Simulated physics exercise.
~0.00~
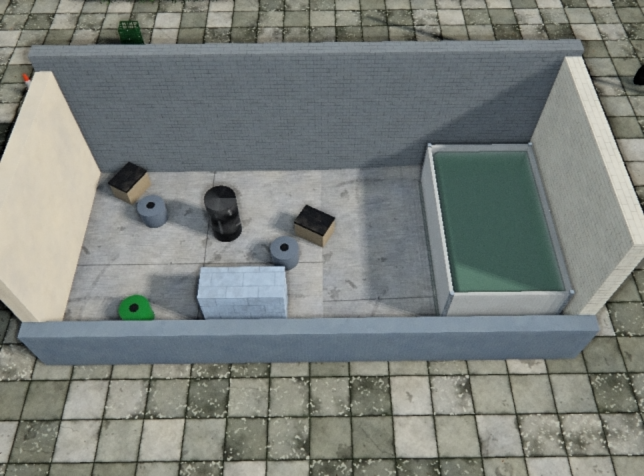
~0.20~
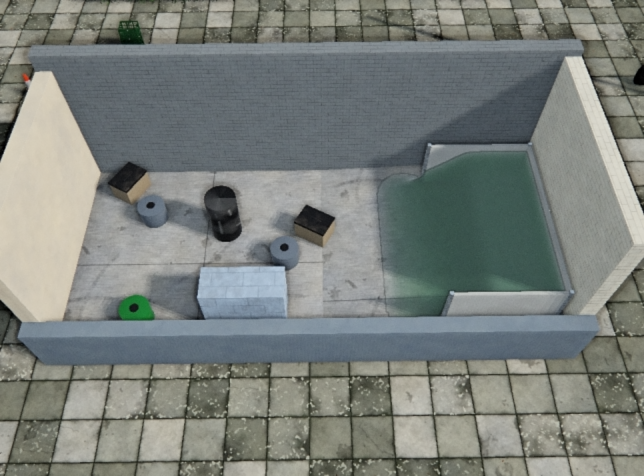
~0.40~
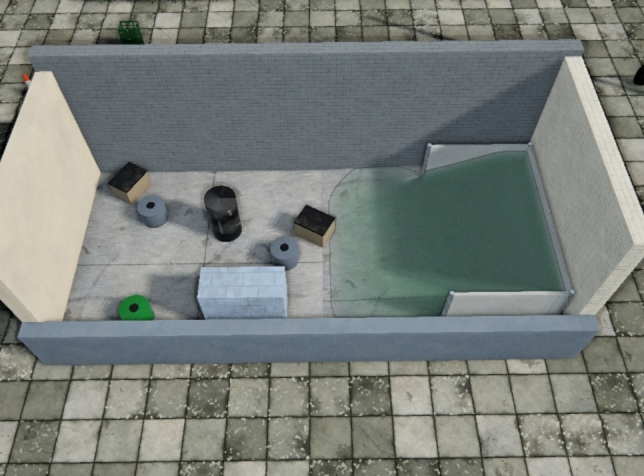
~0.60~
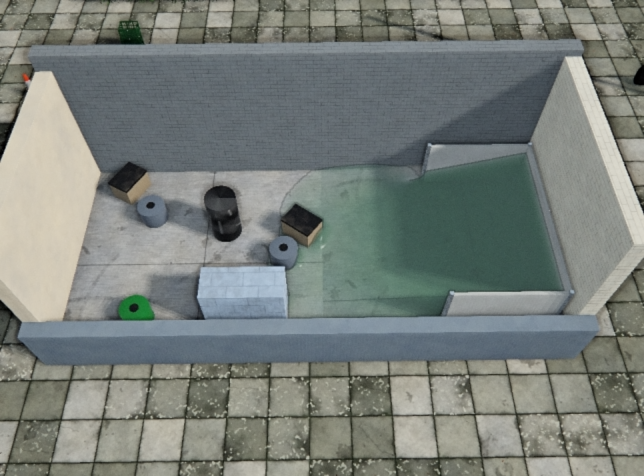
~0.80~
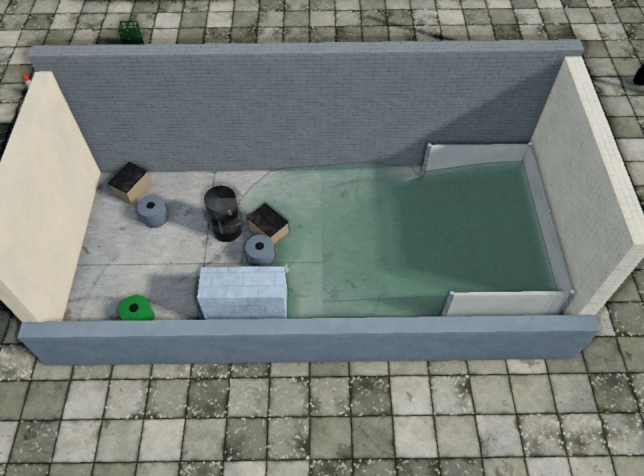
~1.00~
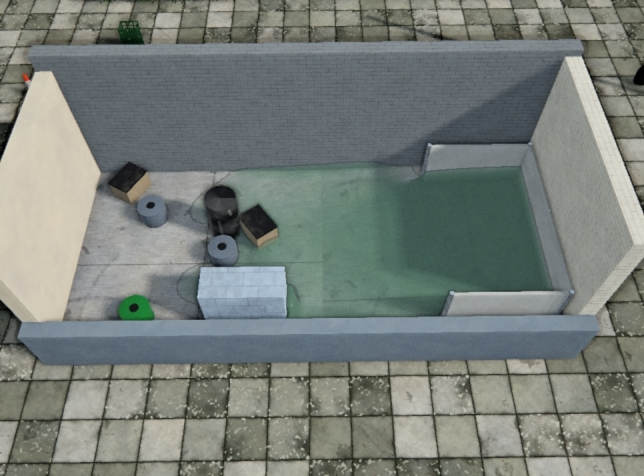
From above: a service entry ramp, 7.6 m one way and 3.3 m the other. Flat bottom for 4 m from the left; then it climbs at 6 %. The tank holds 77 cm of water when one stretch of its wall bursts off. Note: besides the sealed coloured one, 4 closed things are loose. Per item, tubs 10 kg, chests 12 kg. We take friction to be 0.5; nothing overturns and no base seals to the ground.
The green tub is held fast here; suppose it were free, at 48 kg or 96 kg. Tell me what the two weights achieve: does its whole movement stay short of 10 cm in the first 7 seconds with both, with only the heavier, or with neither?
Just the heavy pick qualifies.
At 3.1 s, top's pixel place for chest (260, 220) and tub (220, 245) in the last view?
Near (82, 245) and (137, 235).
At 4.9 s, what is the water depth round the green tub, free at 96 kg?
About 30 cm.
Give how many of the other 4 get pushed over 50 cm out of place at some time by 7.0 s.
I get 4.
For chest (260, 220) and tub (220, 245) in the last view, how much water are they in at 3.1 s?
40 and 31 cm.
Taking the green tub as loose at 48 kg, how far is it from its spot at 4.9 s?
Close to 80 centimetres.
After 1.4 s the green tub would be 0 cm from its start with 48 kg and 0 cm from its start with 96 kg; 4 cm of water round it then.
After 3.1 s the green tub would be 46 cm from its start with 48 kg and 0 cm from its start with 96 kg; 27 cm of water round it then.
After 4.9 s the green tub would be 77 cm from its start with 48 kg and 1 cm from its start with 96 kg; 30 cm of water round it then.
After 7.0 s the green tub would be 184 cm from its start with 48 kg and 1 cm from its start with 96 kg; 21 cm of water round it then.
